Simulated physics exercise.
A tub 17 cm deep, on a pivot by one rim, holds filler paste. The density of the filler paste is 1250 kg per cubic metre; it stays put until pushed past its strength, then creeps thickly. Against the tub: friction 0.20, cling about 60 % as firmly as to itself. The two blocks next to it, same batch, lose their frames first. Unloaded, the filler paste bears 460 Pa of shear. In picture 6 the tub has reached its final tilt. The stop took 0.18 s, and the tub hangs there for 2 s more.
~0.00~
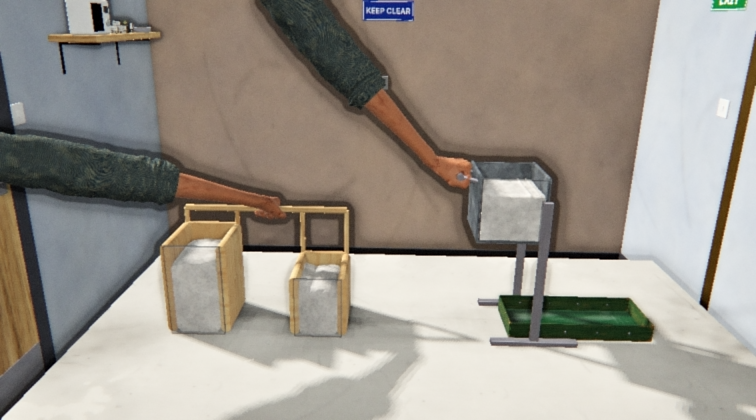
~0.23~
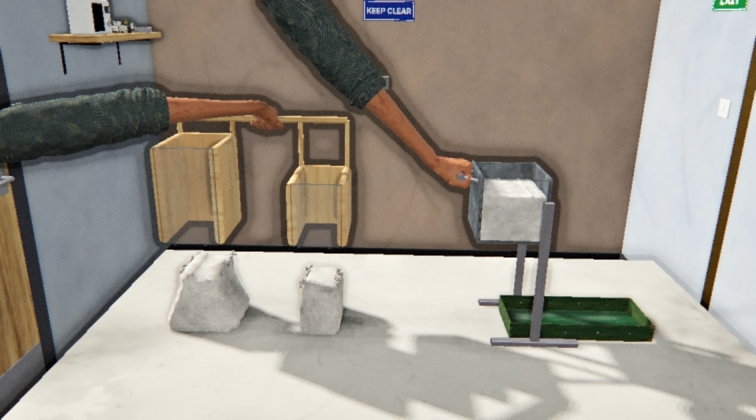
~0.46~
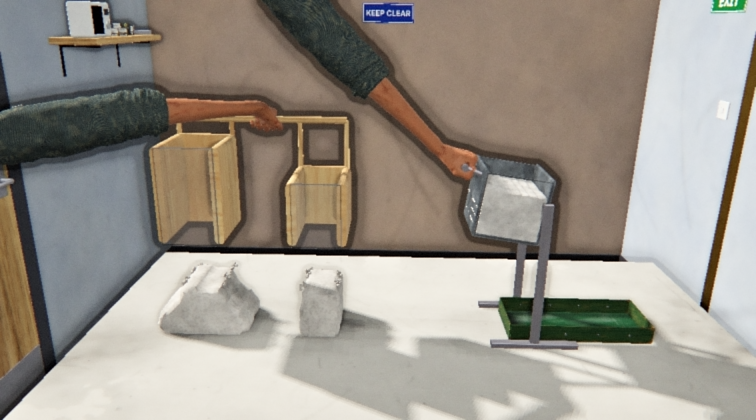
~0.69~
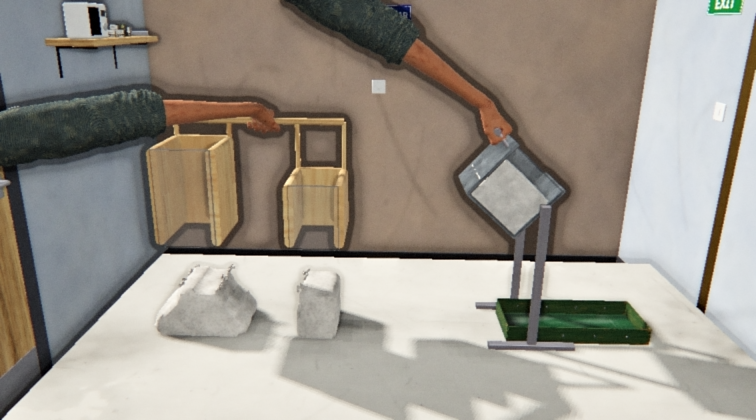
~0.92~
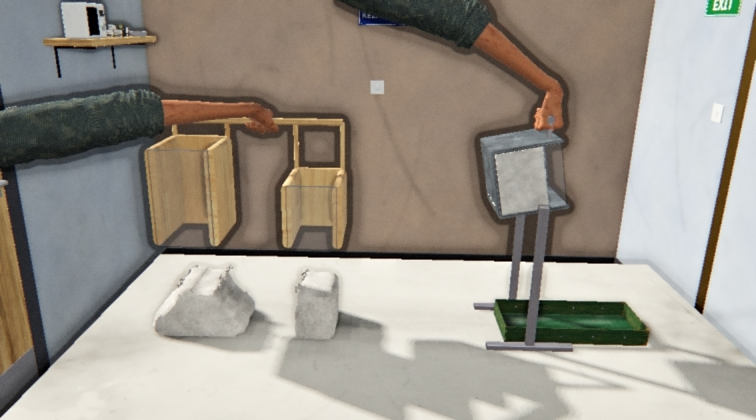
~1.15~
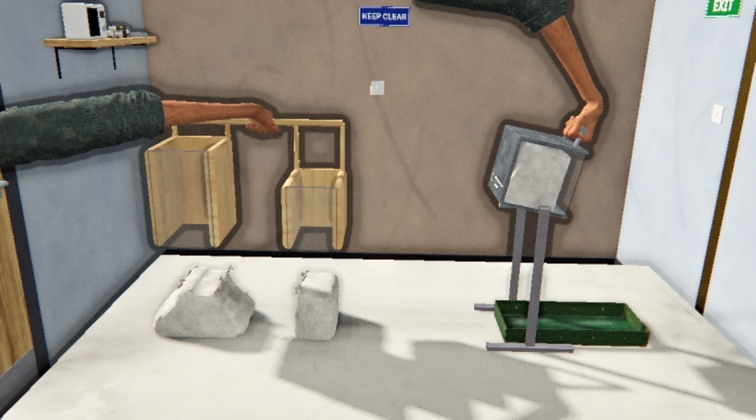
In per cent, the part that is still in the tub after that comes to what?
Close to 48 per cent.
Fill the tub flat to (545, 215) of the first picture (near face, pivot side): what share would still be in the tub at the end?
In that case some 75 per cent.
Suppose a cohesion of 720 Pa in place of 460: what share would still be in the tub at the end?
In that case some 100 per cent.
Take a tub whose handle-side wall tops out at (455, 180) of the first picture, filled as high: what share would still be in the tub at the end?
In that case some 30 per cent.
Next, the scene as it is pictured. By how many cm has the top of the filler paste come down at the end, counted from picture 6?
Roughly 10 cm.
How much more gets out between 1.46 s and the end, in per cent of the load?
Near 12 %.
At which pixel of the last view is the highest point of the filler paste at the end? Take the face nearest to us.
At about (533, 183).
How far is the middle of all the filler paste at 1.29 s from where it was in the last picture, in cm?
Some 4 cm.
By 1.29 s, the tub is at 101 degrees and holds 97 %.
By 1.46 s, the tub is at 101 degrees and holds 61 %.
By 1.63 s, the tub is at 101 degrees and holds 48 %.
By 1.80 s, the tub is at 101 degrees and holds 48 %.
By 3.15 s, at the end, the tub is at 101 degrees and holds 48 %.
